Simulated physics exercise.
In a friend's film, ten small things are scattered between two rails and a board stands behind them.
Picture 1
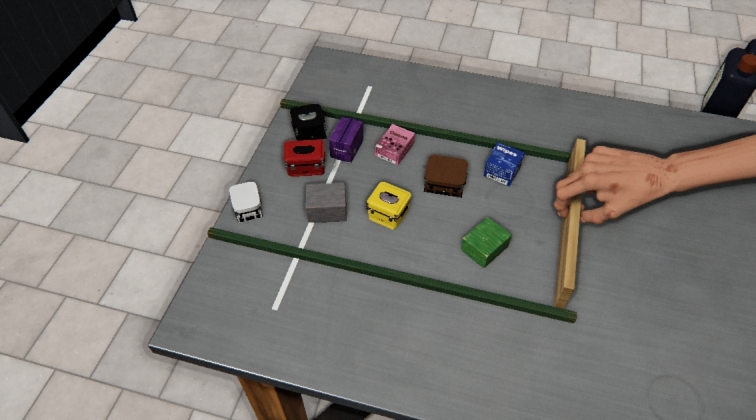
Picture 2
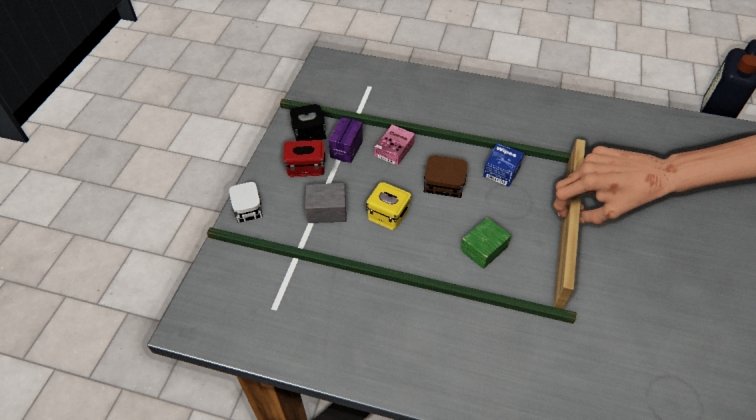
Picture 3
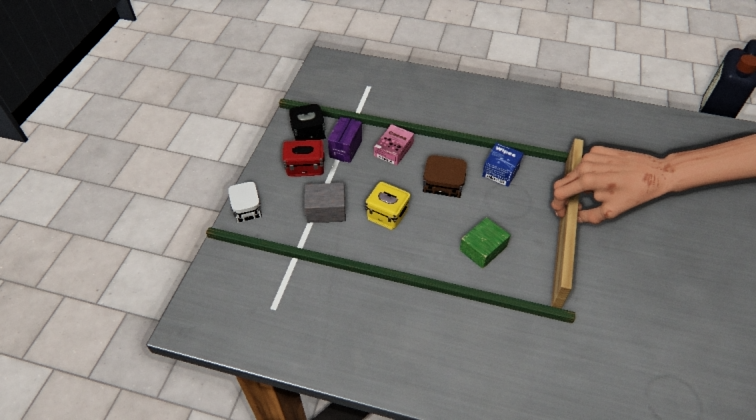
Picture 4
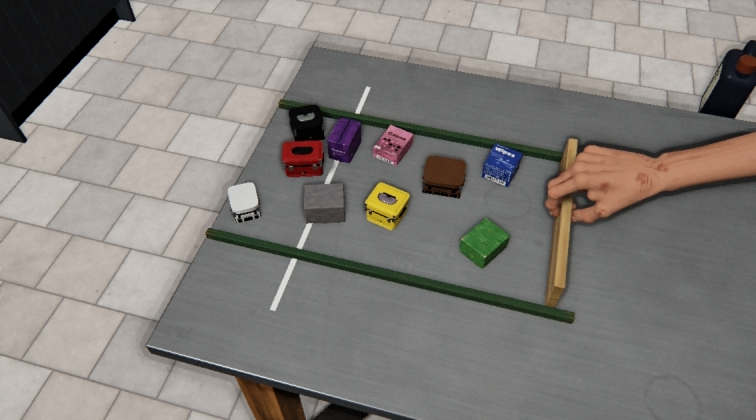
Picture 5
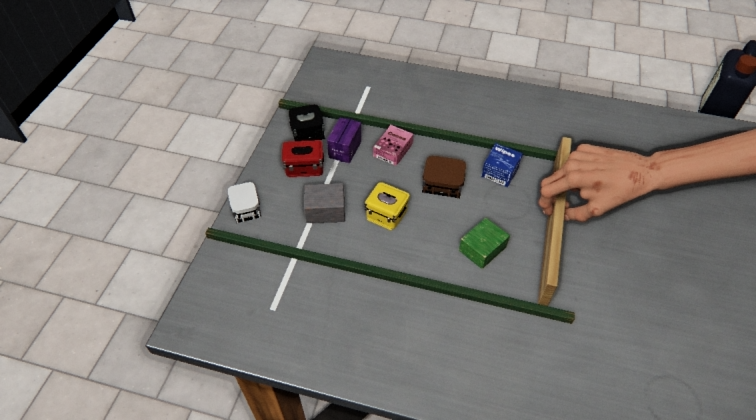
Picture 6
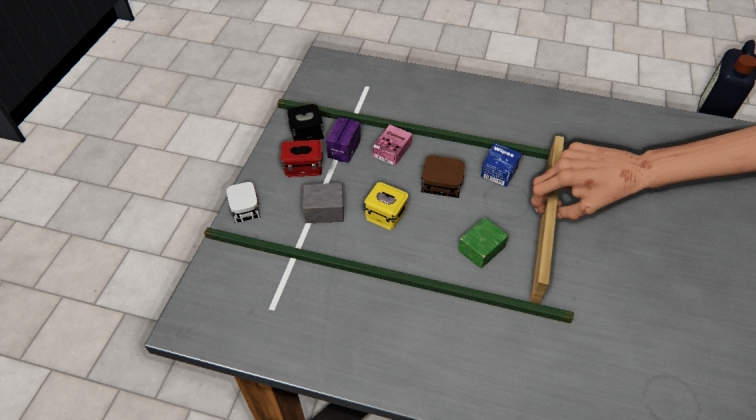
On a grey tabletop, a hand sliding a wooden board slightly left between green rails, small colourful cases and boxes staying still.
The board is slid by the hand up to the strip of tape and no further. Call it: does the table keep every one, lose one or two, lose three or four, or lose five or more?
It loses one or two.
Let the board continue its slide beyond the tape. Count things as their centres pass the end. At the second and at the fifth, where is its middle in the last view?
The middle is at about (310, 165), later at about (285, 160).
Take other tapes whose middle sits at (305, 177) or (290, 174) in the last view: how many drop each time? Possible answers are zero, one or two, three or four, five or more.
First try three or four; second try 3 or 4.
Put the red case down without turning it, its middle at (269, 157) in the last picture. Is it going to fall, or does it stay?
From that start, the object then is safe.
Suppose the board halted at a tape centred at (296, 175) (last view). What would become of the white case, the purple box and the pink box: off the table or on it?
First the white case, which leaves the top, then the purple box, which leaves the top, and the pink box, which stays on top.
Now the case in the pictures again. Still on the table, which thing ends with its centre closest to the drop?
Answer: The white case.
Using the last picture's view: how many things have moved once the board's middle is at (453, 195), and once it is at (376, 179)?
Counts: 3 and 9.
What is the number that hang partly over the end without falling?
It totals 1.
Early on, none off yet; white case at rest near (244, 203); black case at rest near (306, 124); red case at rest near (302, 159).
Finally, the number that fall off is one or two; lost, black case.
